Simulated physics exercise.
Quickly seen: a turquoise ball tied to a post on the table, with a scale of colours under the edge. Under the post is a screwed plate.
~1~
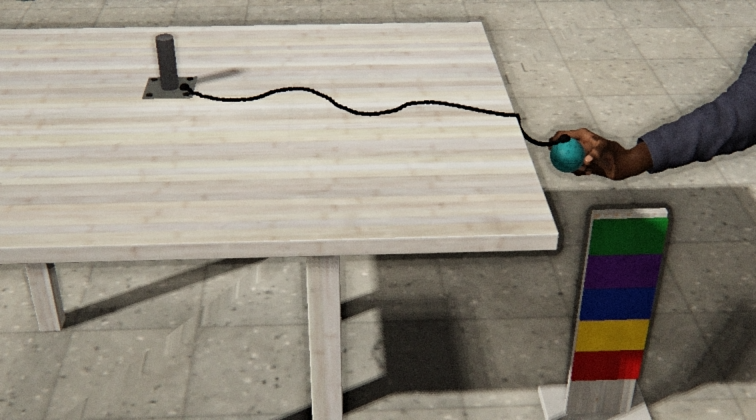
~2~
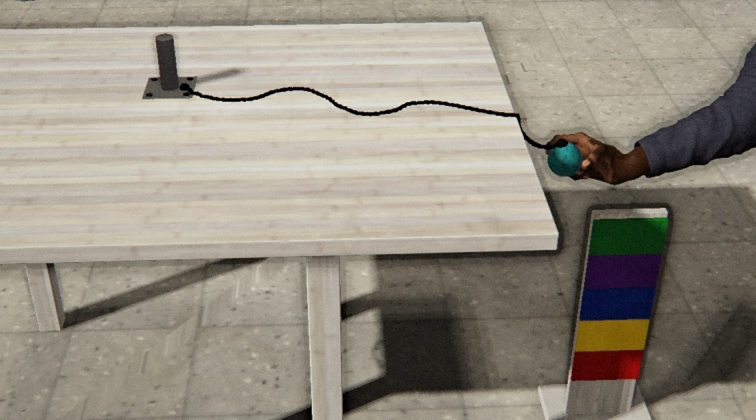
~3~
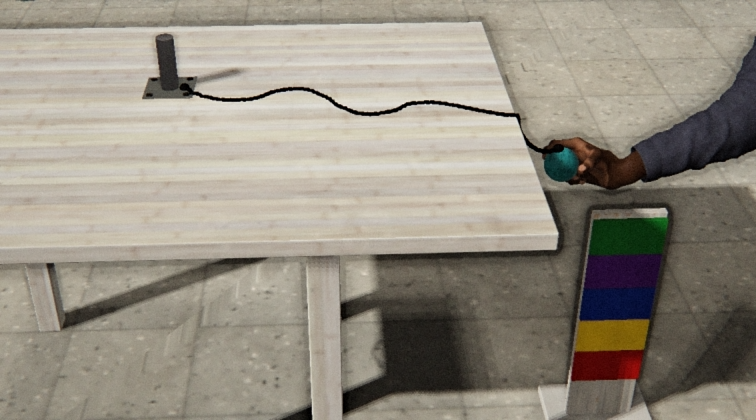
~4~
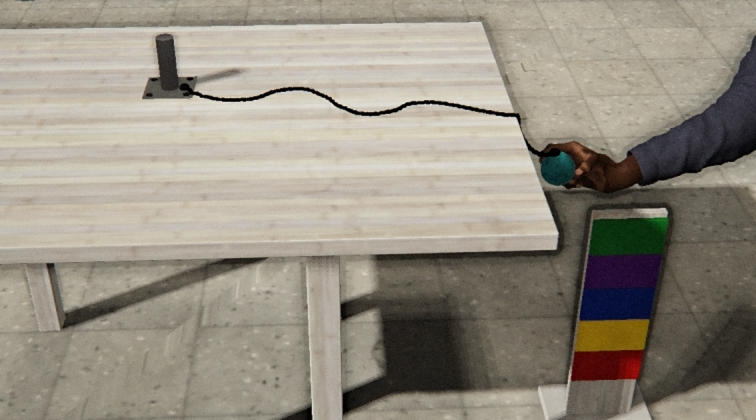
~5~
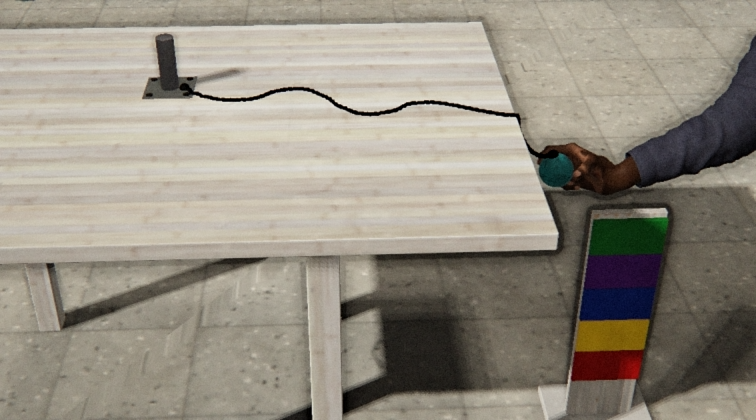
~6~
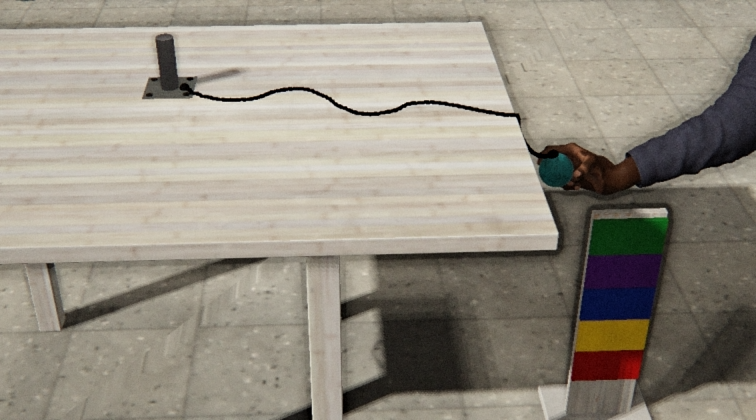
We see a hand at the right holding a turquoise ball, tied by a slack black cord to a post on a wooden table, beside a coloured scale; the hand lowers the ball slightly leftward, then stays nearly still.
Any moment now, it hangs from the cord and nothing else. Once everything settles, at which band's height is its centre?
Its centre settles level with the green band.
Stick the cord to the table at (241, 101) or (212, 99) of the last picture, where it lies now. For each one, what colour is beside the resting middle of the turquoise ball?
Taking the two tries in turn, you'd get green and then green.
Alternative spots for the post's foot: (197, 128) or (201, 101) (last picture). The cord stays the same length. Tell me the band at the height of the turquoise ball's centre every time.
Answer, in order: Purple, purple.
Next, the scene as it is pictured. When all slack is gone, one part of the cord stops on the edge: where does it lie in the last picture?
You'd find it at roughly (467, 108).
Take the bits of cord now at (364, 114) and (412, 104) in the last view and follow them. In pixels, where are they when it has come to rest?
Around (404, 105); the other one around (460, 109).
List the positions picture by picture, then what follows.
In the first picture, turquoise ball (568, 155); green (629, 239); purple (623, 272); blue (618, 305); yellow (613, 337); red (608, 367).
In the second picture, turquoise ball (565, 160); cord through (209, 97) (284, 90) (346, 109) (412, 104) (494, 113).
In the third picture, turquoise ball (562, 165).
In the fourth picture, turquoise ball (558, 169); cord through (209, 97) (284, 90) (346, 109) (412, 104) (494, 113).
In the fifth picture, turquoise ball (556, 170).
In the sixth picture, turquoise ball (556, 170); cord through (209, 97) (284, 90) (346, 109) (412, 104) (494, 113).
Early on, ball near (526, 231); level with green.
Midway, ball near (498, 233); level with green.
Finally, ball near (505, 235); level with green. Its middle rests at the green band.
